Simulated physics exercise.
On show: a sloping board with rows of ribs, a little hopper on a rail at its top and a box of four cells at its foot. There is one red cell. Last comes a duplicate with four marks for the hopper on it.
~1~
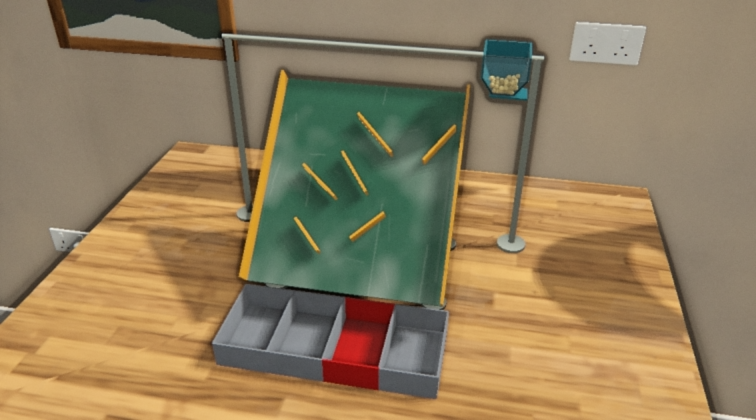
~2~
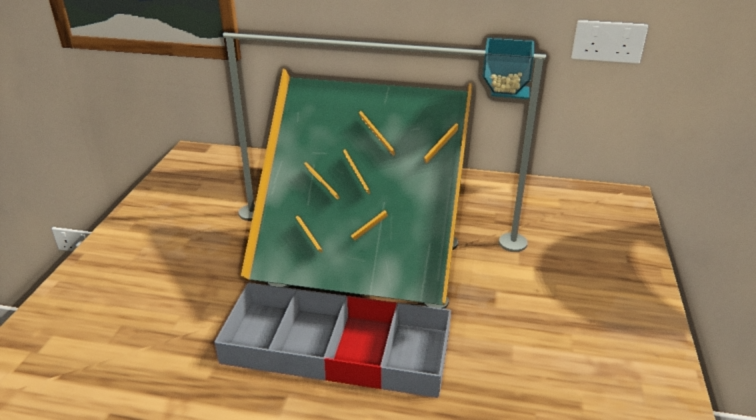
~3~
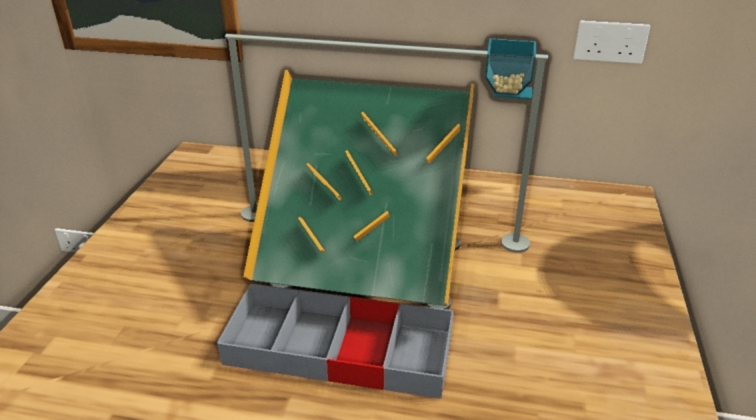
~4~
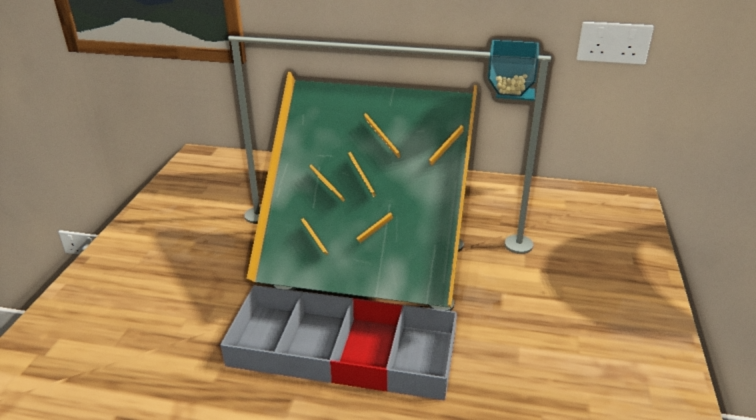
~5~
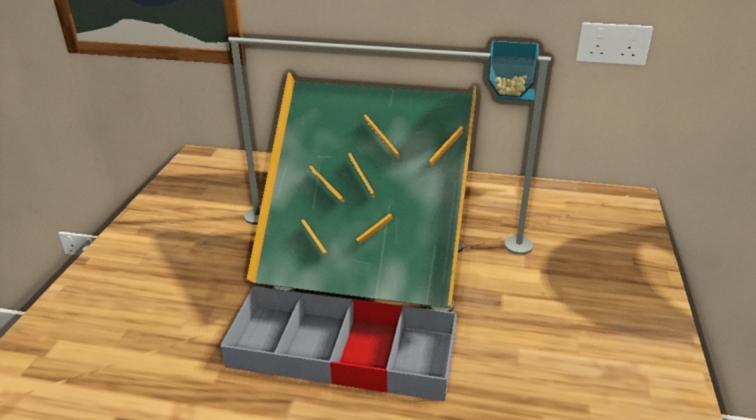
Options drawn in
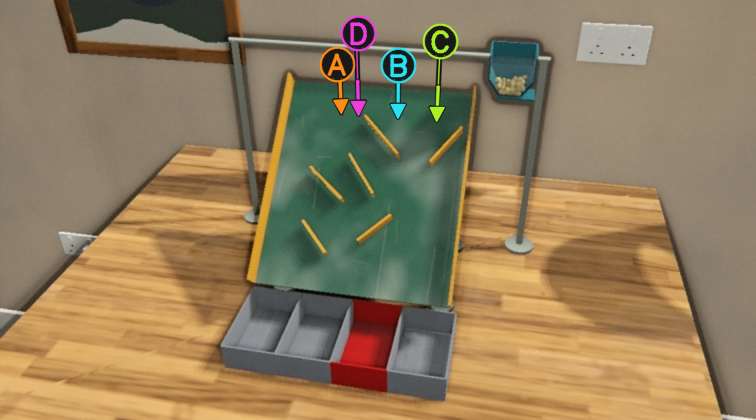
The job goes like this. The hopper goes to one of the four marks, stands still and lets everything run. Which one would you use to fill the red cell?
Mark C does it best.
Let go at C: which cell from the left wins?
The third.
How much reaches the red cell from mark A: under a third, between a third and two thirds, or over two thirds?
It is under a third.
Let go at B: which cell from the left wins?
It is the fourth one.
On the marked copy, mark A meets the board at (341, 108); mark B meets the board at (398, 113); mark C meets the board at (436, 116); mark D meets the board at (358, 110).
With A, none at all in the red cell, the whole lot in other cells.
With B, only a few in the red cell, all but a few in other cells.
With C, close to two thirds in the red cell, close to a third in other cells.
With D, only a few in the red cell, all but a few in other cells.
